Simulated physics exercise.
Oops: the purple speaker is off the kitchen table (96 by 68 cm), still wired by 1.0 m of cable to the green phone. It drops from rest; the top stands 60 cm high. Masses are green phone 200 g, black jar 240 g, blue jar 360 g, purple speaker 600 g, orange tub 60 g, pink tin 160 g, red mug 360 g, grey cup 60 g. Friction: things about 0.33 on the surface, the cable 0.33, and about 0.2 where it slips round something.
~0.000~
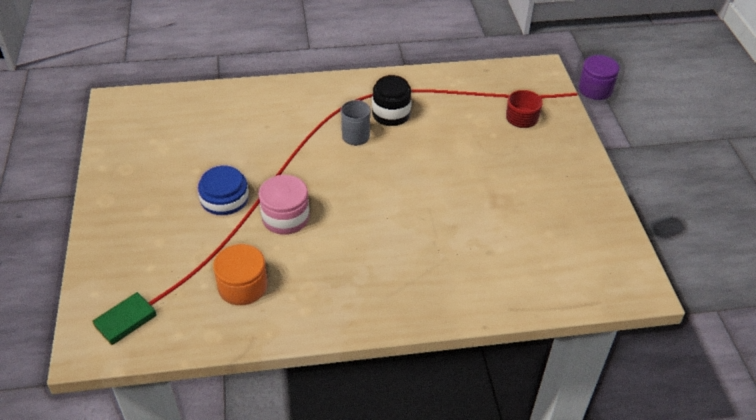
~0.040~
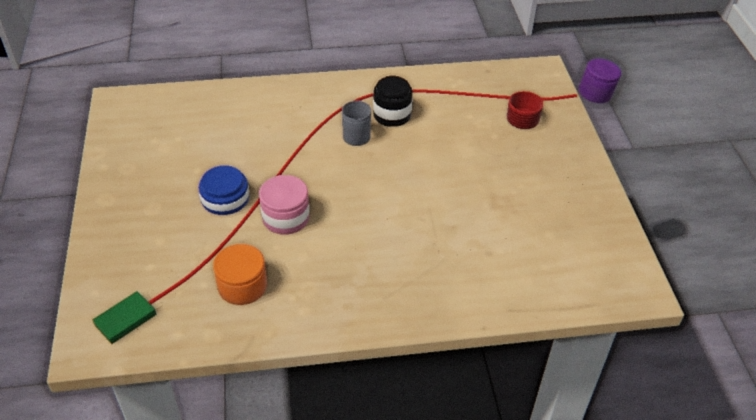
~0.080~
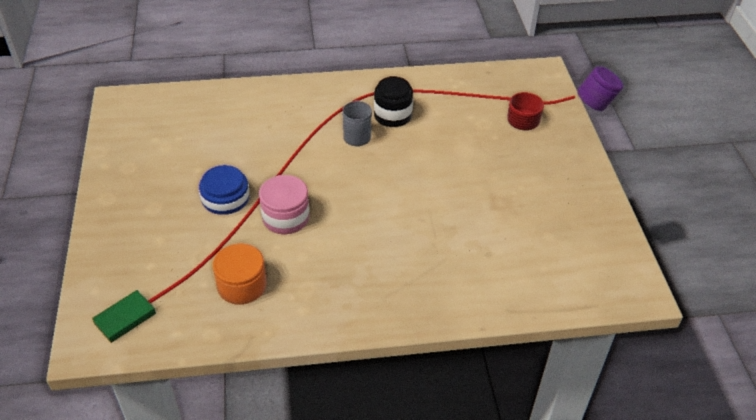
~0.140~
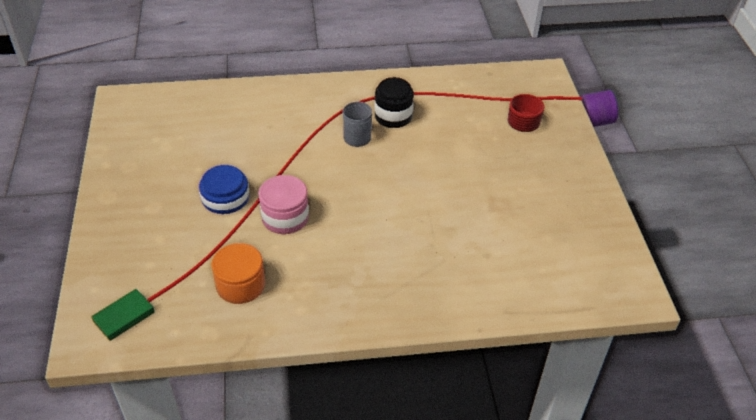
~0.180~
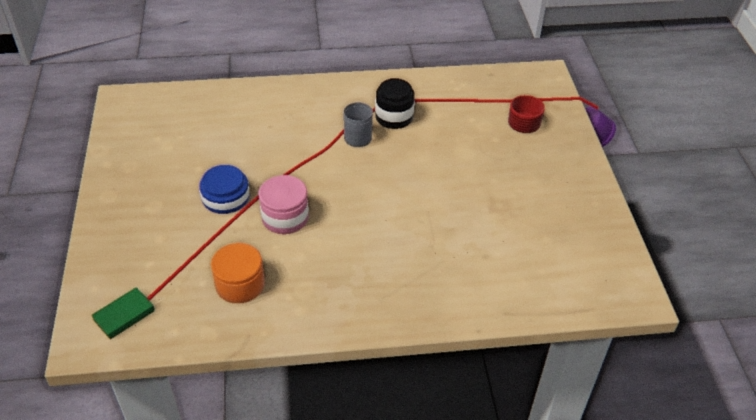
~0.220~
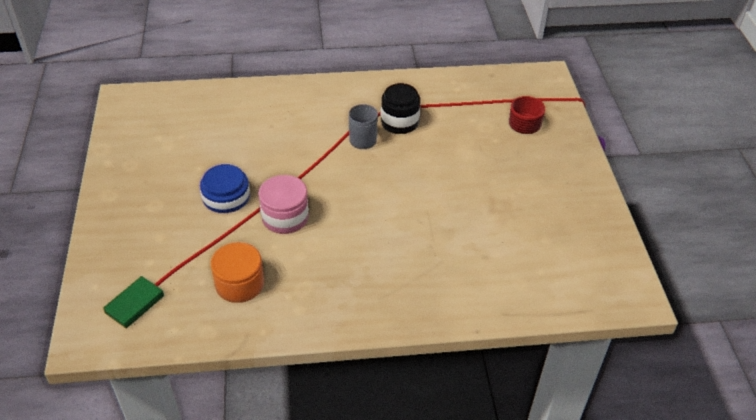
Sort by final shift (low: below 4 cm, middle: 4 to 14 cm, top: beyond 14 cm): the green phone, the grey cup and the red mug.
Result: Green phone ends far away, grey cup travels a long way, red mug stays in the low band.
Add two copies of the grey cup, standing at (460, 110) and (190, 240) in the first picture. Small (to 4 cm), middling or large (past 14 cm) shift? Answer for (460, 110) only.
There: Large.
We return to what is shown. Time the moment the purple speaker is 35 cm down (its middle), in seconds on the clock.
That is: 0.40 s.
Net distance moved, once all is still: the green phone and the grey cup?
Green phone 80 cm, grey cup 20 cm.
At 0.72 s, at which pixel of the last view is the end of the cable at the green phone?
Around (438, 122).
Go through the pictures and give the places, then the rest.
Green phone (124, 315); grey cup (356, 109); red mug (525, 100); cable runs through (425, 91) (332, 116) (205, 263), in the first frame.
Purple speaker (603, 69); cable runs through (332, 116) (205, 262), in the second frame.
Purple speaker (600, 89); cable runs through (333, 116) (205, 261), in the third frame.
Purple speaker (598, 109); cable runs through (335, 117) (204, 261), in the fourth frame.
Purple speaker (594, 128); cable runs through (555, 99) (197, 253), in the fifth frame.
Green phone (133, 299); grey cup (363, 113); red mug (528, 107); cable runs through (571, 100) (468, 104), in the sixth frame.
By 0.5 s, the cable's tail end at (282, 199); green phone 29 cm off its start, grey cup 13 cm off its start, black jar 14 cm off its start.
By 0.7 s, the cable's tail end at (438, 122); green phone 64 cm off its start, grey cup 19 cm off its start, pink tin 16 cm off its start.
By 1.0 s, the cable's tail end at (499, 95); green phone 80 cm off its start at (483, 98), grey cup 19 cm off its start at (432, 166), pink tin 16 cm off its start at (376, 187).
By 1.2 s, the cable's tail end at (505, 93); green phone 81 cm off its start, grey cup 19 cm off its start, pink tin 16 cm off its start.
By 2.4 s, the cable's tail end at (505, 93); green phone 81 cm off its start at (489, 96), grey cup 19 cm off its start at (432, 166), red mug 0 cm off its start at (529, 107), pink tin 16 cm off its start at (376, 187).
